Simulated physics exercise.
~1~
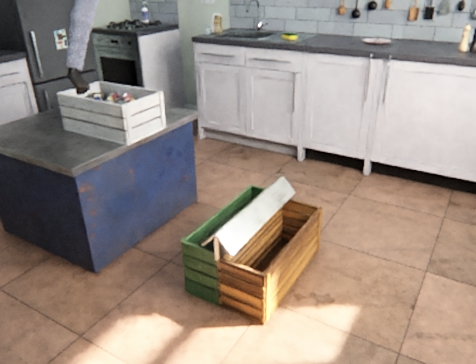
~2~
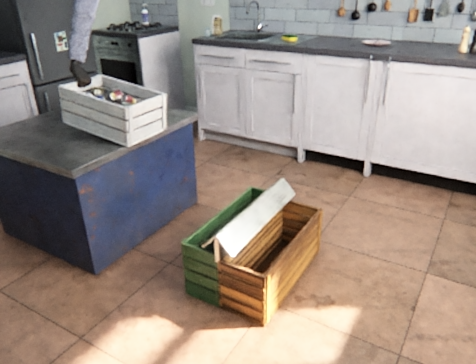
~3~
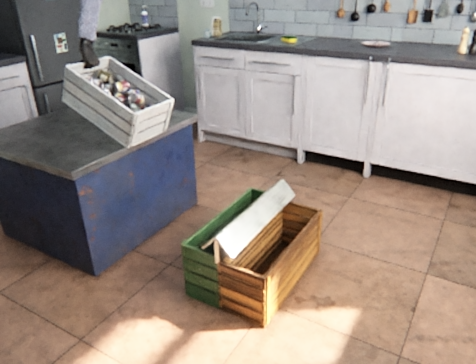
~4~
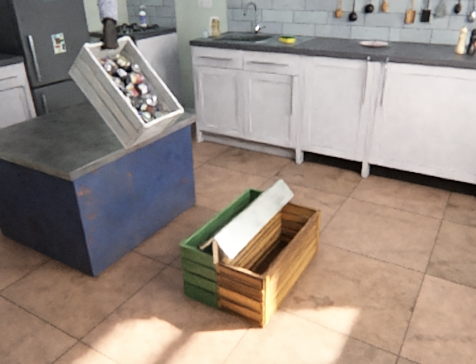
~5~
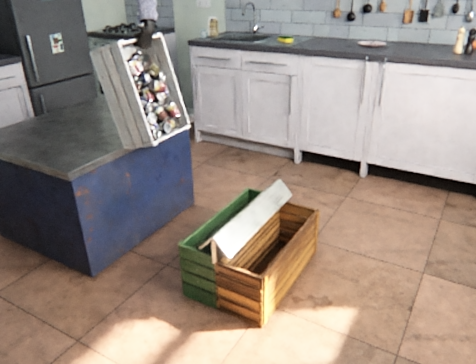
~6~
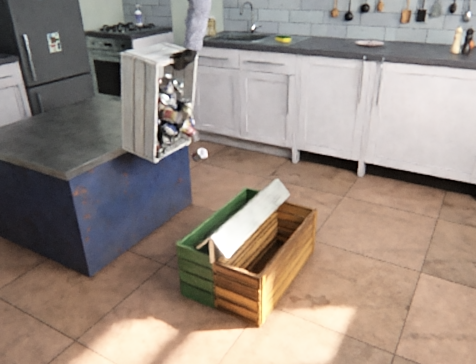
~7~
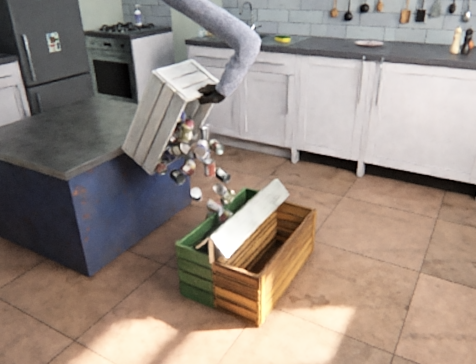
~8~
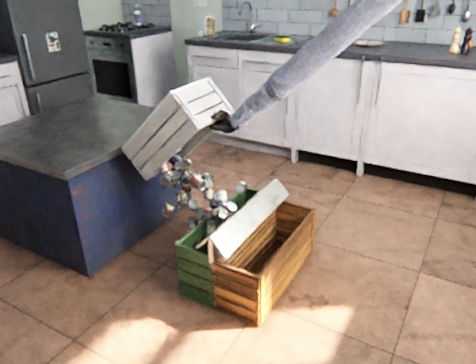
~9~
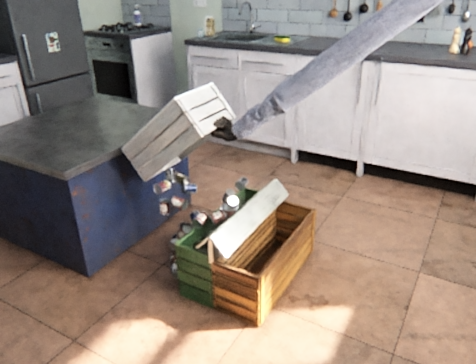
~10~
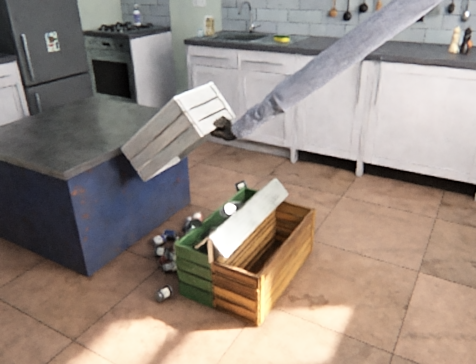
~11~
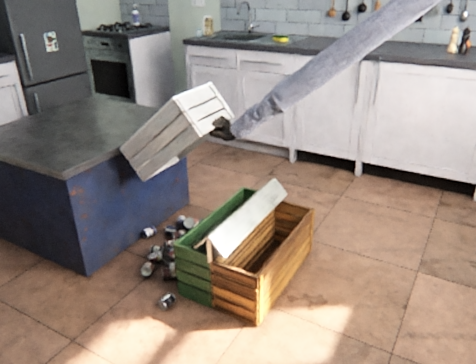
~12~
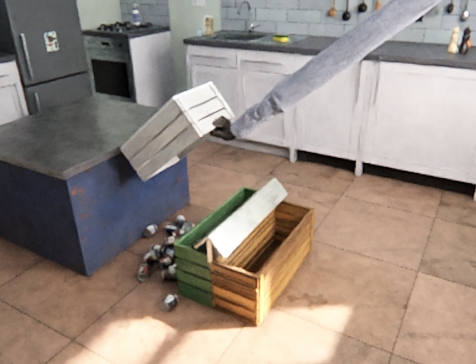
In a sunlit kitchen, a gray-sleeved arm tipped a white slatted crate of small tins off the end of a blue counter, and they tumbled toward a green trough, some dropping in but most ending up on the tiled floor beside it.
